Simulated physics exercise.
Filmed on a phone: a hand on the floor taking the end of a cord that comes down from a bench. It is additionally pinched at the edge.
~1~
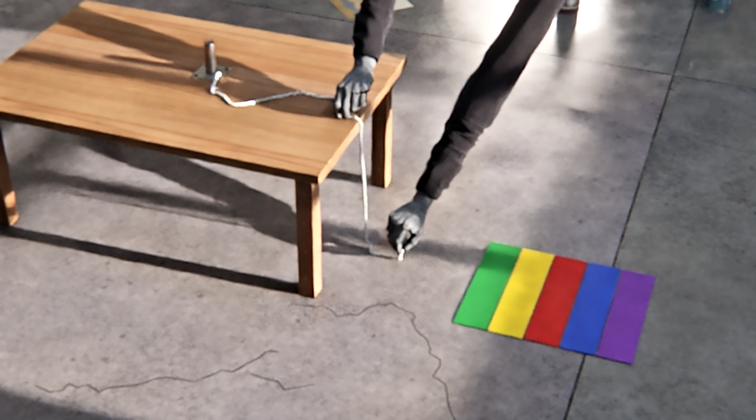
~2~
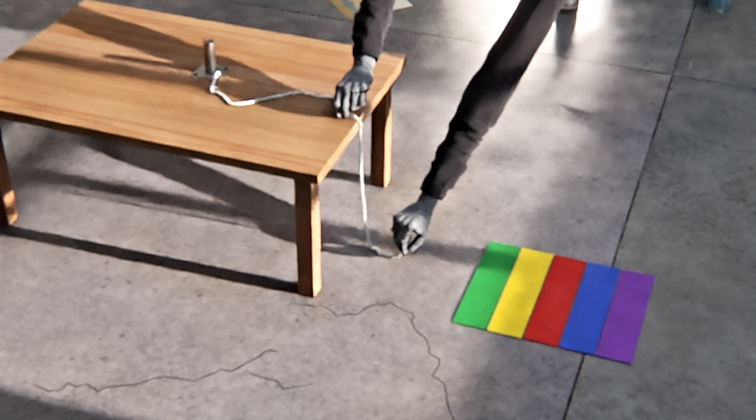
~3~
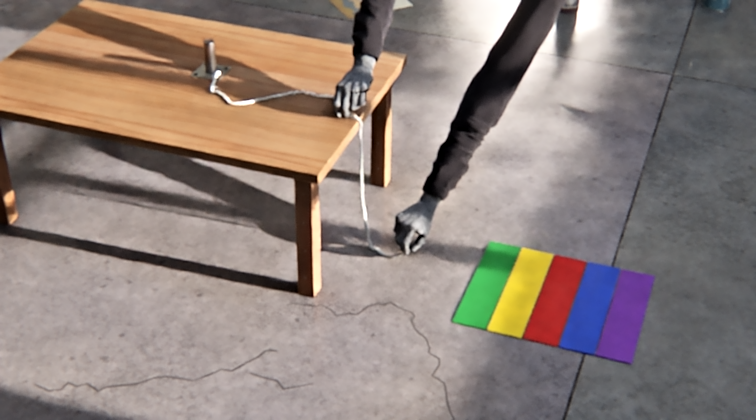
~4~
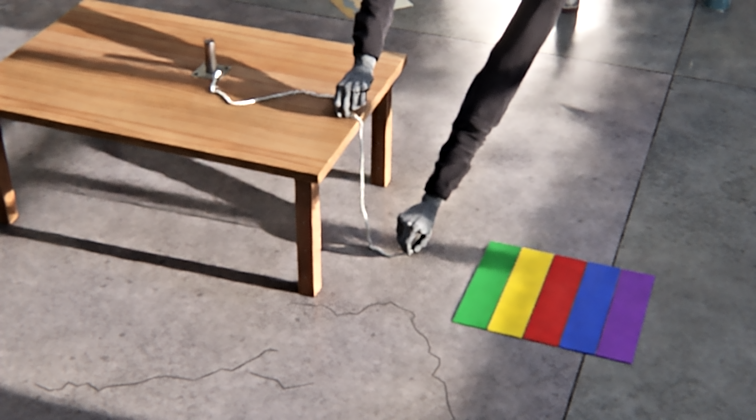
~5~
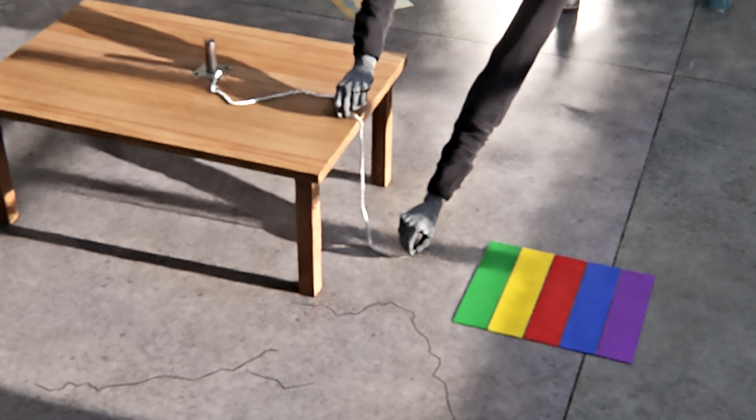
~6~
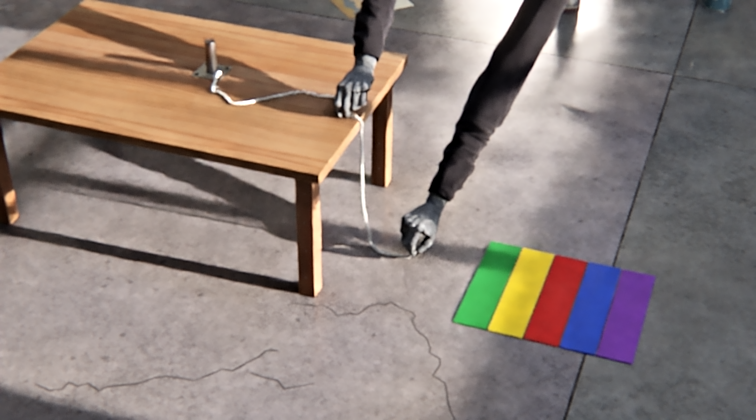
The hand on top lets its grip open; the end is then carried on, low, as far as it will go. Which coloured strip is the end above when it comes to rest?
The blue one.
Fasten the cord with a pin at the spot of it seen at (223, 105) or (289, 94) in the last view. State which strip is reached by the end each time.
Try 1: Red; try 2: Yellow.
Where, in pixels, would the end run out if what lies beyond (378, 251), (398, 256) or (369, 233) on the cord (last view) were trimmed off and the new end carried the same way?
Try by try: (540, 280), (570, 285) and (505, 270).
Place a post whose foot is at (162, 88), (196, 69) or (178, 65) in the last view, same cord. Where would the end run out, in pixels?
You'd get roughly (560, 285), (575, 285) and (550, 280), one for each try.
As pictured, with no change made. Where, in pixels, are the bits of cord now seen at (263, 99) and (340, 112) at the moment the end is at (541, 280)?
They end up close to (315, 98) and (378, 167).
Early on, end near (541, 280); over yellow.
Midway, end near (577, 288); over blue.
At the end of the slack, end near (598, 292); over blue. It gets as far as the blue strip.
